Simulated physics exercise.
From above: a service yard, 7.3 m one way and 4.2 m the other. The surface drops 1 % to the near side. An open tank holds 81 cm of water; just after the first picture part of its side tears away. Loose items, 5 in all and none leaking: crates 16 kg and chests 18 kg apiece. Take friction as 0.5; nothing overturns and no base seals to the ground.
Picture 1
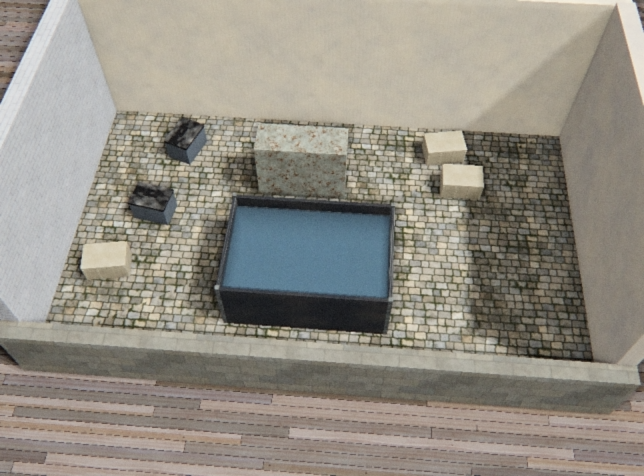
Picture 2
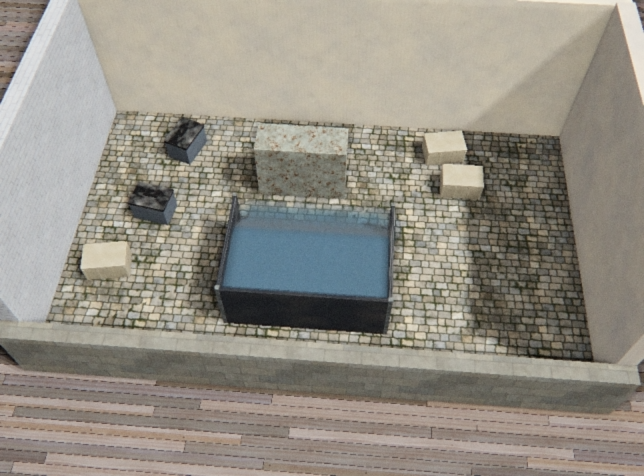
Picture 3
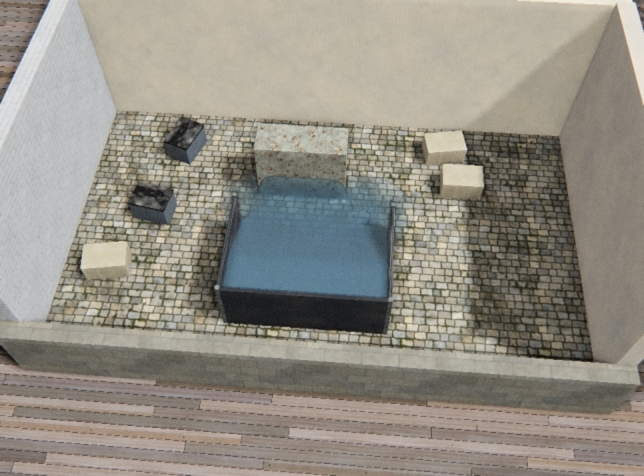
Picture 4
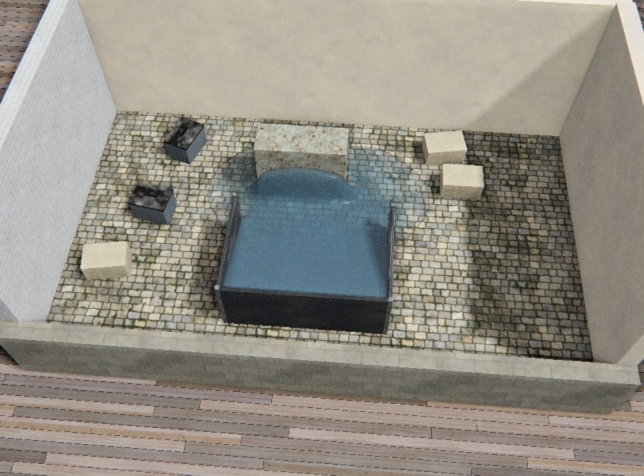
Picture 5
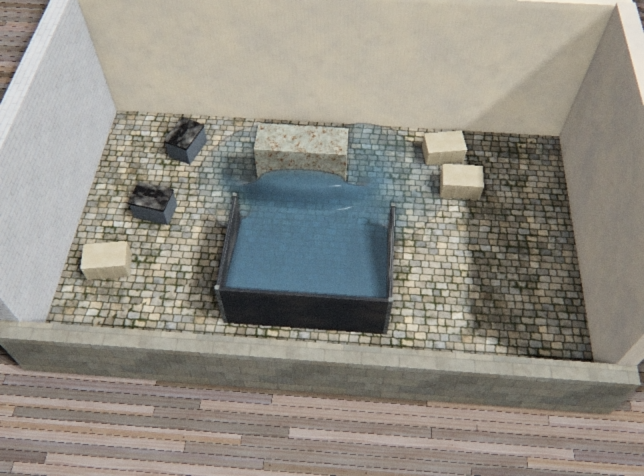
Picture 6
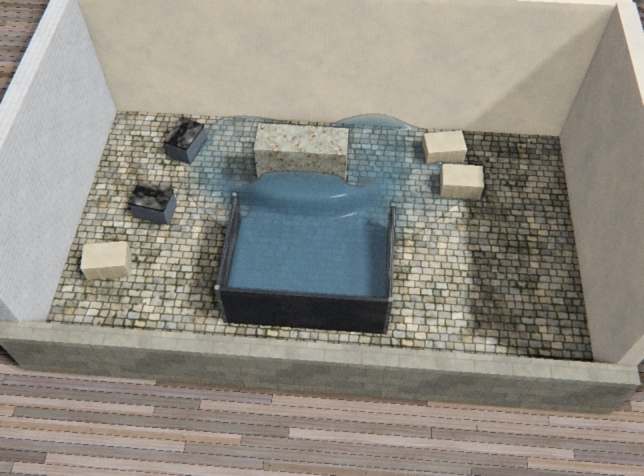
To begin with, a dark tank of blue water sits in a walled, cobbled yard among scattered blocks. Its far side opens and water pours out toward a speckled stone slab, then spreads around both ends and reaches the back wall, while the blocks stay still.
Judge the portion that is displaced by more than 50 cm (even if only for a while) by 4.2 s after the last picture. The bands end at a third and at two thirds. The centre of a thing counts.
That comes to two thirds or above.
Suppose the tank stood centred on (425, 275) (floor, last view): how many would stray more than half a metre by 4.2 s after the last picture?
In that case 5 of them.
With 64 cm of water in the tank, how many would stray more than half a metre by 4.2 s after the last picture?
In that case 5 of them.
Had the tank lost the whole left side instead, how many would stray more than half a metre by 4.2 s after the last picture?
In that case 5 of them.
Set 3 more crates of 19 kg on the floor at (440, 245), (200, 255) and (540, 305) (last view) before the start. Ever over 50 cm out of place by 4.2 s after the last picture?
In turn: Less, short of it, more.
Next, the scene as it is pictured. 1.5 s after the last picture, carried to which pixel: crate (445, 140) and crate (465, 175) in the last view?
Near (552, 136) and (555, 168).
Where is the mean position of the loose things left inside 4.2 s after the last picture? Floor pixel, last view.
Around (288, 284).
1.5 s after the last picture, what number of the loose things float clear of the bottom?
At that moment 3.
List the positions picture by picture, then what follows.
In the first frame, a crate at (445, 141) rests on the ground; a crate at (104, 255) rests on the ground; water covers 3.1 m2; 0 of 5 have shifted.
In the second frame, a crate at (445, 141), on the bottom; a crate at (104, 255) rests on the ground; water covers 4.4 m2; 0 of 5 have shifted.
In the third frame, a crate at (445, 141) rests on the ground; a crate at (104, 255), on the bottom; water covers 5.5 m2; 0 of 5 have shifted.
In the fourth frame, a crate at (445, 141) rests on the ground; a crate at (104, 255) rests on the ground; 6.8 m2 under water; 0 of 5 have shifted.
In the fifth frame, a crate at (445, 141) rests on the ground; a crate at (104, 255) rests on the ground; water covers 8.4 m2; 0 of 5 have shifted.
In the sixth frame, a crate at (445, 141) rests on the ground; a crate at (104, 255), on the bottom; 9.5 m2 under water; 0 of 5 have shifted.
Then, 0.4 s after the last picture 0 of 5 are over 50 cm from their spots; 0 afloat.
Then, 1.5 s after the last picture 4 of 5 are over 50 cm from their spots; 3 afloat.
Then, 2.8 s after the last picture 4 of 5 are over 50 cm from their spots; 2 afloat.
Then, 4.2 s after the last picture 5 of 5 are over 50 cm from their spots, and 5 have been at some point; 5 afloat.
